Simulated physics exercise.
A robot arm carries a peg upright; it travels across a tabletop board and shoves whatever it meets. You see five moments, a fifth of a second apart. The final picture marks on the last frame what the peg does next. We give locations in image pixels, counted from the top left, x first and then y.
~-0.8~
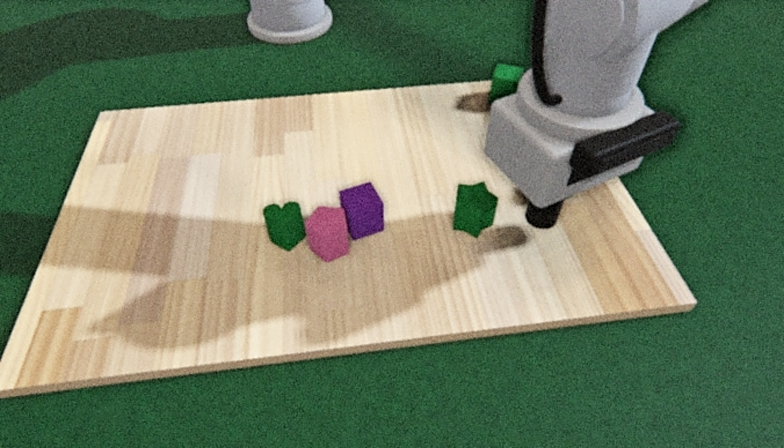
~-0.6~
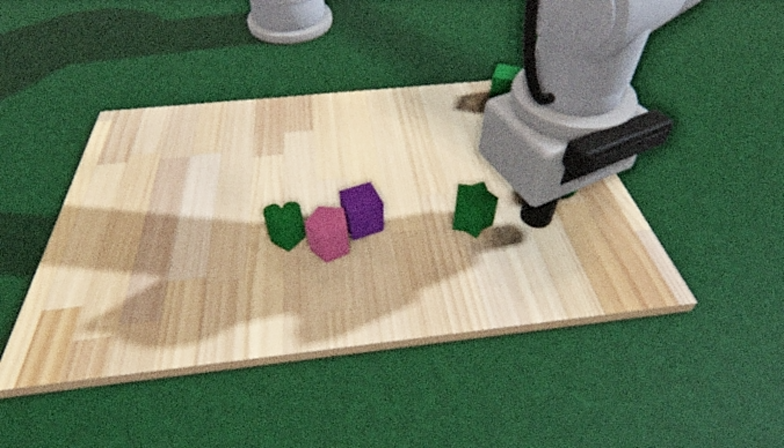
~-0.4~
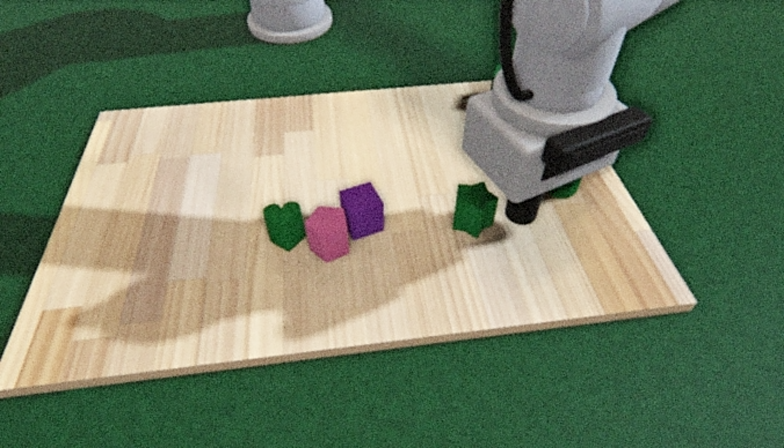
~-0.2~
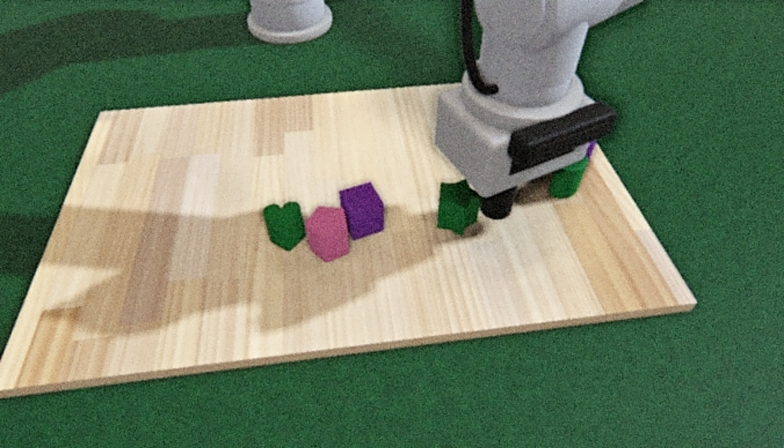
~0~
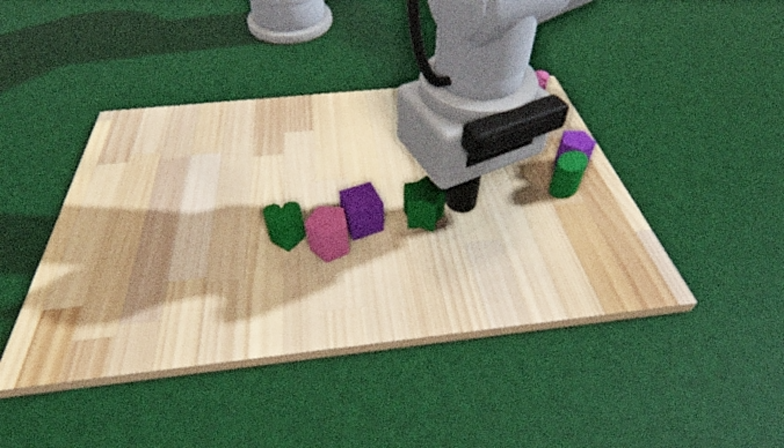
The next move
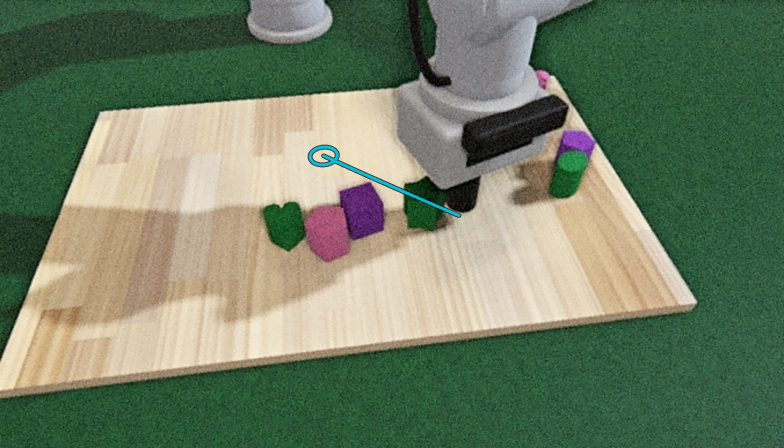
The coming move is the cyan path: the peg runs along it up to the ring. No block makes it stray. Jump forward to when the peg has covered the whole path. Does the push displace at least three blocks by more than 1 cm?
Going by the path, no.
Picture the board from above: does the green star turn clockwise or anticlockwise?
It goes round opposite to clock hands.
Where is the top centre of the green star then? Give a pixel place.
Put as a pixel place, it's (393, 184).
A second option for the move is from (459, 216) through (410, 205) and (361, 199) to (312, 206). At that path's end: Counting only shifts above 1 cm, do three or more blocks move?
Answer: Yes.
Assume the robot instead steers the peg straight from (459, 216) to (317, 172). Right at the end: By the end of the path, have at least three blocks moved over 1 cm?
Yes.
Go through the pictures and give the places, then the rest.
The first picture shows peg's lower end (541, 218); purple square (361, 196); green star (476, 195).
The second picture shows peg (536, 217); blocks still.
The third picture shows peg (520, 214); blocks still.
The fourth picture shows peg (495, 209); green star (459, 192).
The fifth picture shows peg (461, 202); purple square (361, 196); green star (424, 190).
Drawn move, straight from (459, 216) to (324, 156).
On the path given first. One third of the way, peg (410, 181); green star (395, 185), turned 85° anticlockwise.
Two thirds of the way, peg (364, 161); green star (393, 184), turned 100° anticlockwise.
At the end, peg (322, 143); purple square still; green star (393, 184), turned 100° anticlockwise.
